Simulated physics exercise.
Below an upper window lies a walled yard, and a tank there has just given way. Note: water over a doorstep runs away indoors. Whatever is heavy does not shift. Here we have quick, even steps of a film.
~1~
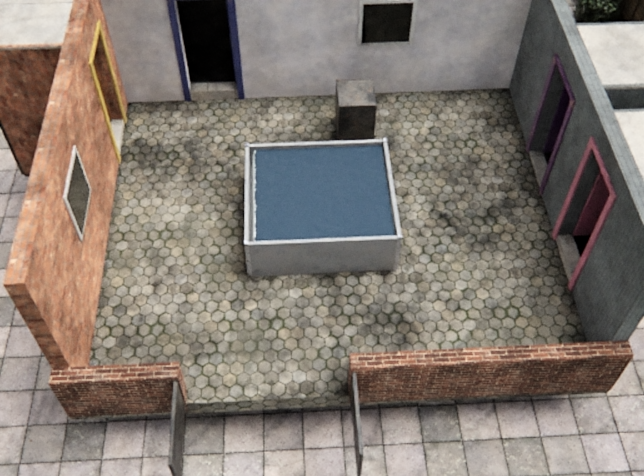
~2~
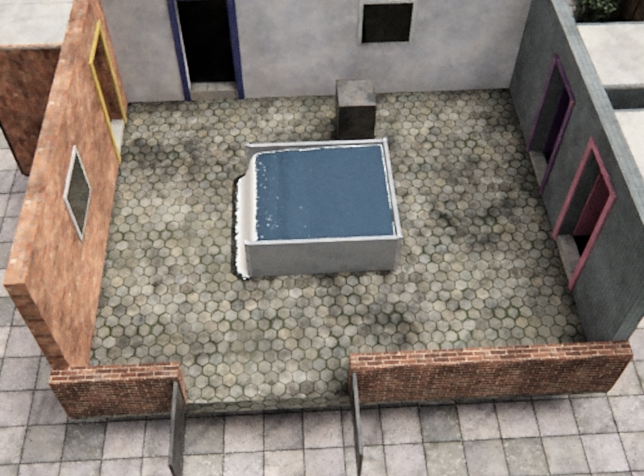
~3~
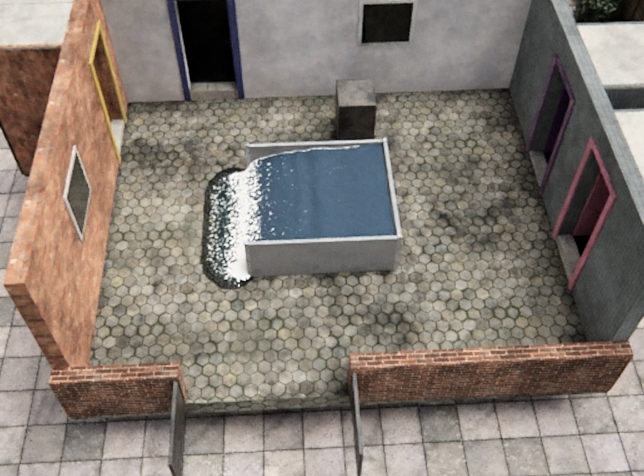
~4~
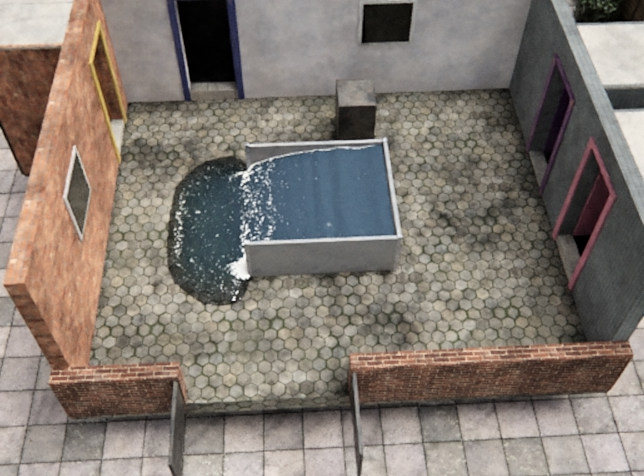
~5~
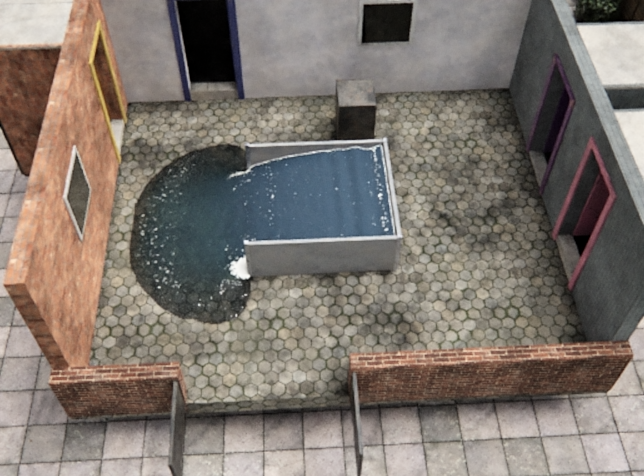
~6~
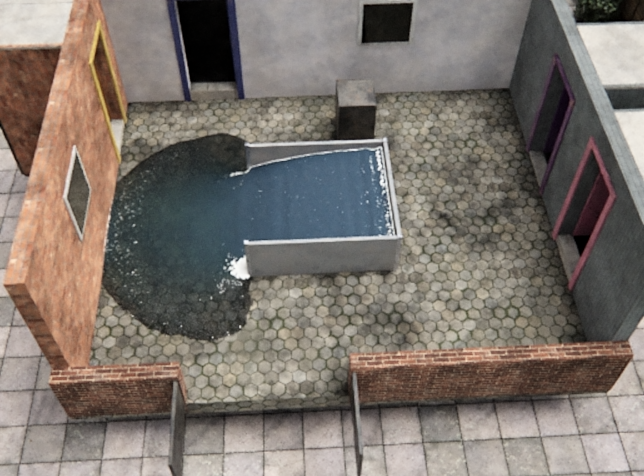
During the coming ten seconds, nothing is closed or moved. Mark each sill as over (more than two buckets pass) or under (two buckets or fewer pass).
The pink door is under, the yellow door is over, the blue door is under, the purple door is under.
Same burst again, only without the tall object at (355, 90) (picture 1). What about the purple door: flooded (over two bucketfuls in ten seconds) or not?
In short: Purple exceeds the limit.
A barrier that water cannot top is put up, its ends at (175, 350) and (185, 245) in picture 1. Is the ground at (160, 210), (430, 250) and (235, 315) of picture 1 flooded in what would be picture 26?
Taking the three spots in turn, they are inundated, unwetted and inundated.
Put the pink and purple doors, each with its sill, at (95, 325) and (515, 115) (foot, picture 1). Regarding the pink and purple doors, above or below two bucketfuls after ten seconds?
I'd say pink overflows, while purple overflows.
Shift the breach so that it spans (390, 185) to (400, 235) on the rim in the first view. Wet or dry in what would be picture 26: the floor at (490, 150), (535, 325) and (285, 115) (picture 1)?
One by one: Waterlogged; waterlogged; unsoaked.
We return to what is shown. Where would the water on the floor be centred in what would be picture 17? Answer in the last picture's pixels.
It is around (204, 231).
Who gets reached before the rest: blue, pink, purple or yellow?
Looks like the yellow door.
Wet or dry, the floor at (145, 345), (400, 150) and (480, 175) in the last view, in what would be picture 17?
As listed, the points end up soaked, high and dry and high and dry.
A moment on, water covers 25 % of the floor; the pink door not reached, the yellow door wet at the sill, nothing in, the blue door not reached, the purple door not reached.
Next, water covers 30 % of the floor; the pink door not reached, the yellow door under two buckets in, the blue door wet at the sill, nothing in, the purple door not reached.
Then, water covers 55 % of the floor; the pink door not reached, the yellow door over two buckets in, the blue door wet at the sill, nothing in, the purple door not reached.
Later, water covers 90 % of the floor; the pink door wet at the sill, nothing in, the yellow door over two buckets in, the blue door wet at the sill, nothing in, the purple door wet at the sill, nothing in.
In the end, water covers 95 % of the floor; the pink door wet at the sill, nothing in, the yellow door over two buckets in, the blue door wet at the sill, nothing in, the purple door under two buckets in.
